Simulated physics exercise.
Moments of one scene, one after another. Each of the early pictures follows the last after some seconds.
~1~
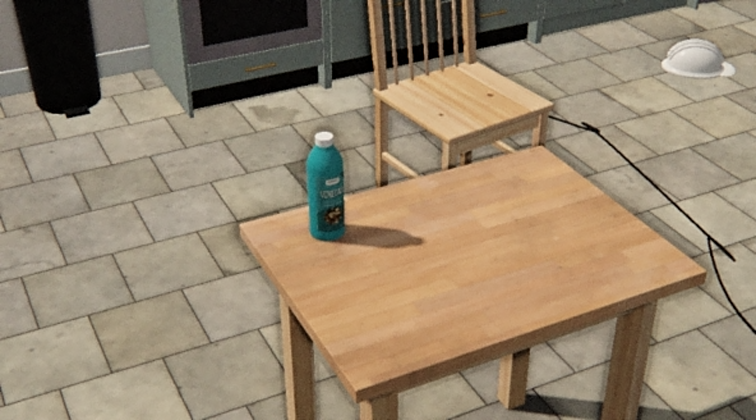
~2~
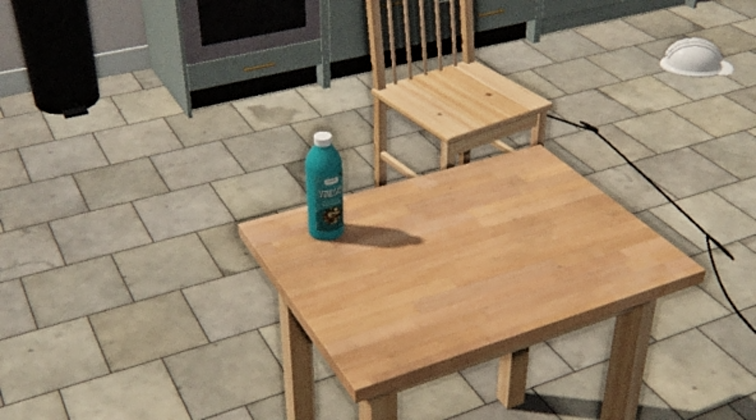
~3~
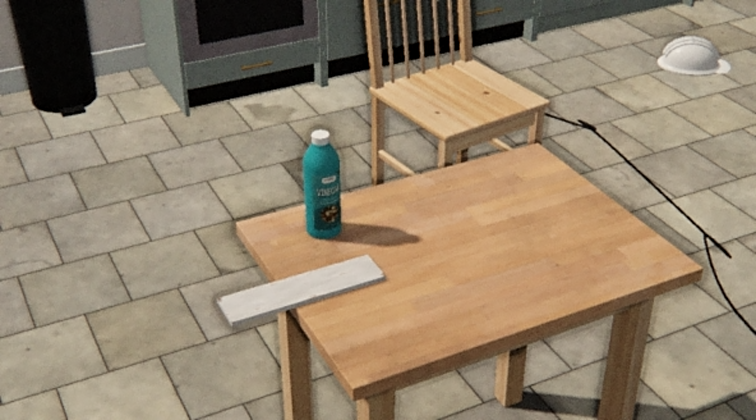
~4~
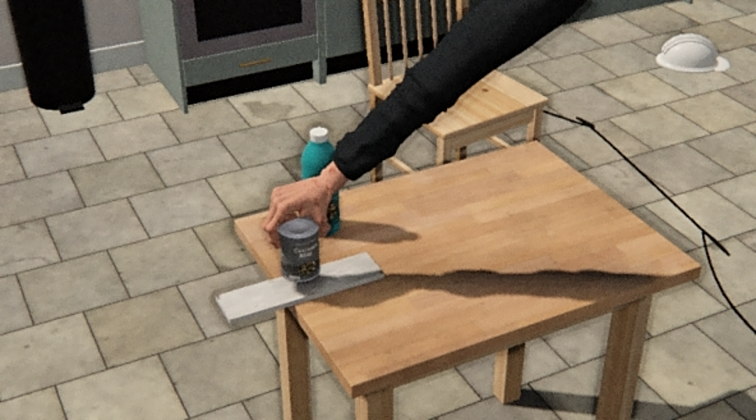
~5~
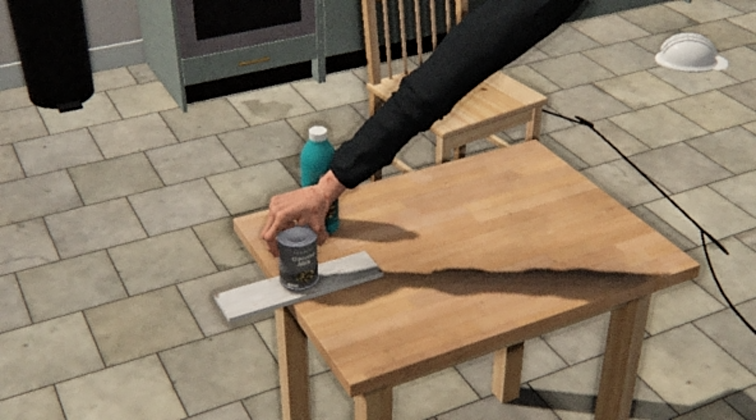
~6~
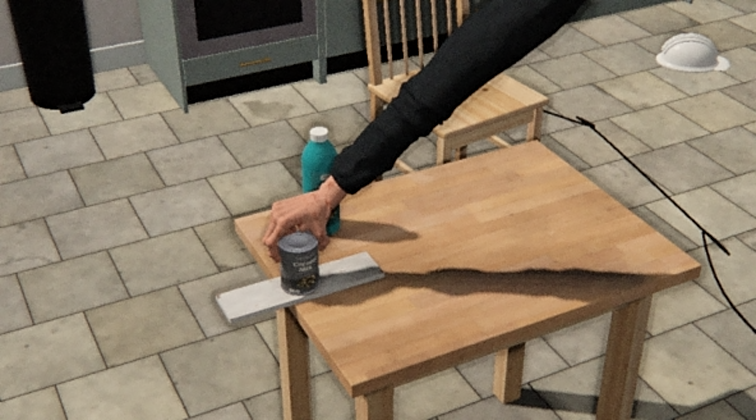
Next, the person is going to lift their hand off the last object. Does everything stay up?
Stable.
Then, 0.80 s past the last view, nothing moves.
Then, 1.70 s past the last view, grey tin resting near (299, 263).
Finally, all 3 still in place. Final places as the last picture's camera would see them, grey tin near (299, 263). The board stays on the table.
